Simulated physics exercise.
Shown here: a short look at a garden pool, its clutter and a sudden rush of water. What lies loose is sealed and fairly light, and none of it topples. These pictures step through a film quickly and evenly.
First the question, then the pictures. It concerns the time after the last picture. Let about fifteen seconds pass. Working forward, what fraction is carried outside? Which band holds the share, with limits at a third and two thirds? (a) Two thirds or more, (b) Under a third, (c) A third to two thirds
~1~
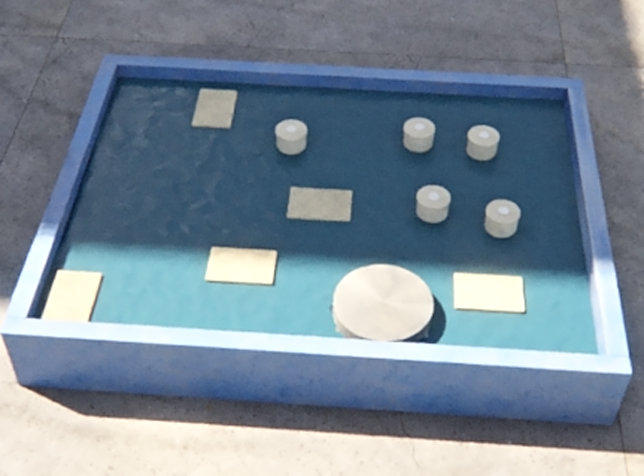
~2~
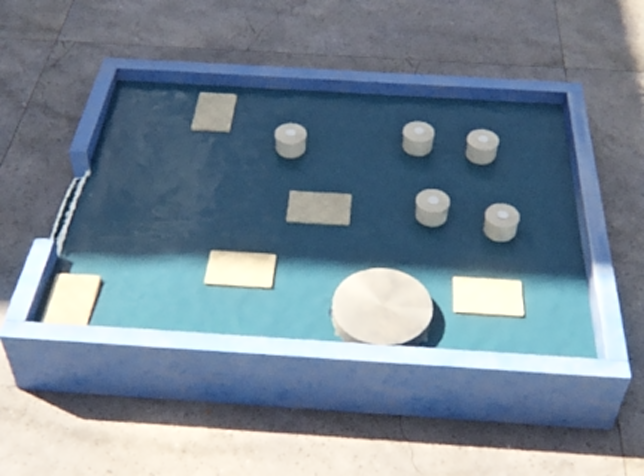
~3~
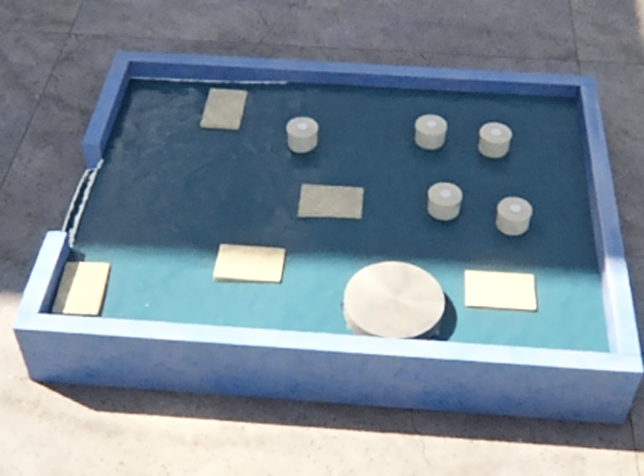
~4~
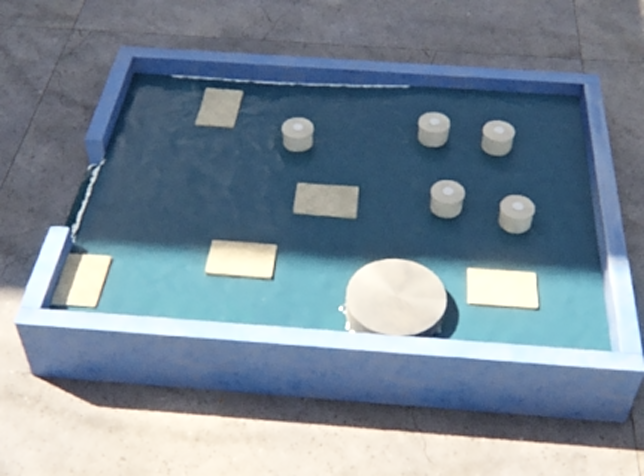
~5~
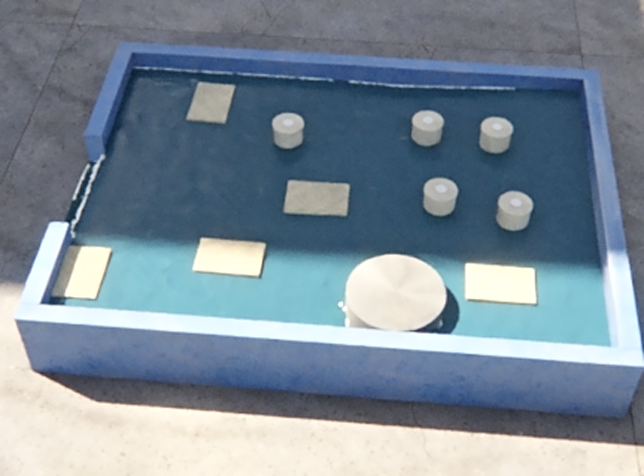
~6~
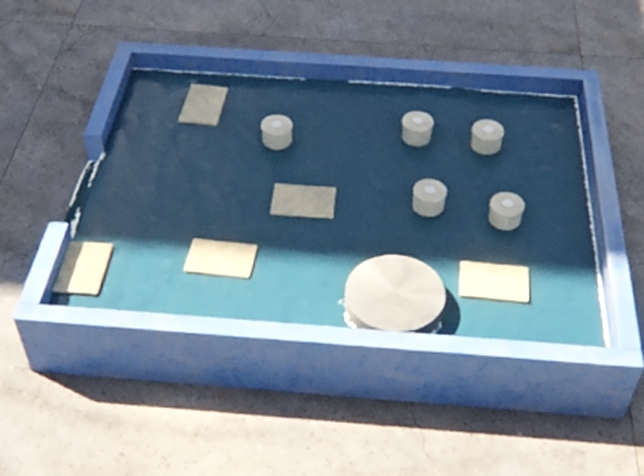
The answer is c.
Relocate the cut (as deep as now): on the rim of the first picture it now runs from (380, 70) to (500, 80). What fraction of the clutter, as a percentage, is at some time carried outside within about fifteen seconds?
70 %.
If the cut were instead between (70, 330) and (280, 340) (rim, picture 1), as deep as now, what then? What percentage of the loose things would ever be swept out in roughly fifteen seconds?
About 60 %.
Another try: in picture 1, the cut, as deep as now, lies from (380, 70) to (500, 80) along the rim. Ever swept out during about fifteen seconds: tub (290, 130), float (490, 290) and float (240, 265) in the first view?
Answer, item by item: Lost, not lost, not lost.
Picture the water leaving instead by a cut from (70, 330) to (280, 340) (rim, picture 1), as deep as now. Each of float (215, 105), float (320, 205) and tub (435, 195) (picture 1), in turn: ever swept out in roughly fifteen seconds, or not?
In the order given: Retained, flushed out, flushed out.
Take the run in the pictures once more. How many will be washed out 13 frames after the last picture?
By then the total stands at 1.
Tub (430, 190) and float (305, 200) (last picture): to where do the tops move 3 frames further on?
About (399, 189) and (267, 203).
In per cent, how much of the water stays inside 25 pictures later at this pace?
Close to 62 %.
A moment on, 0 of 10 are out; 10 afloat.
Next, 1 of 10 are out; 9 afloat.
Later, 4 of 10 are out; 6 afloat.
In the end, 5 of 10 are out; 5 afloat.
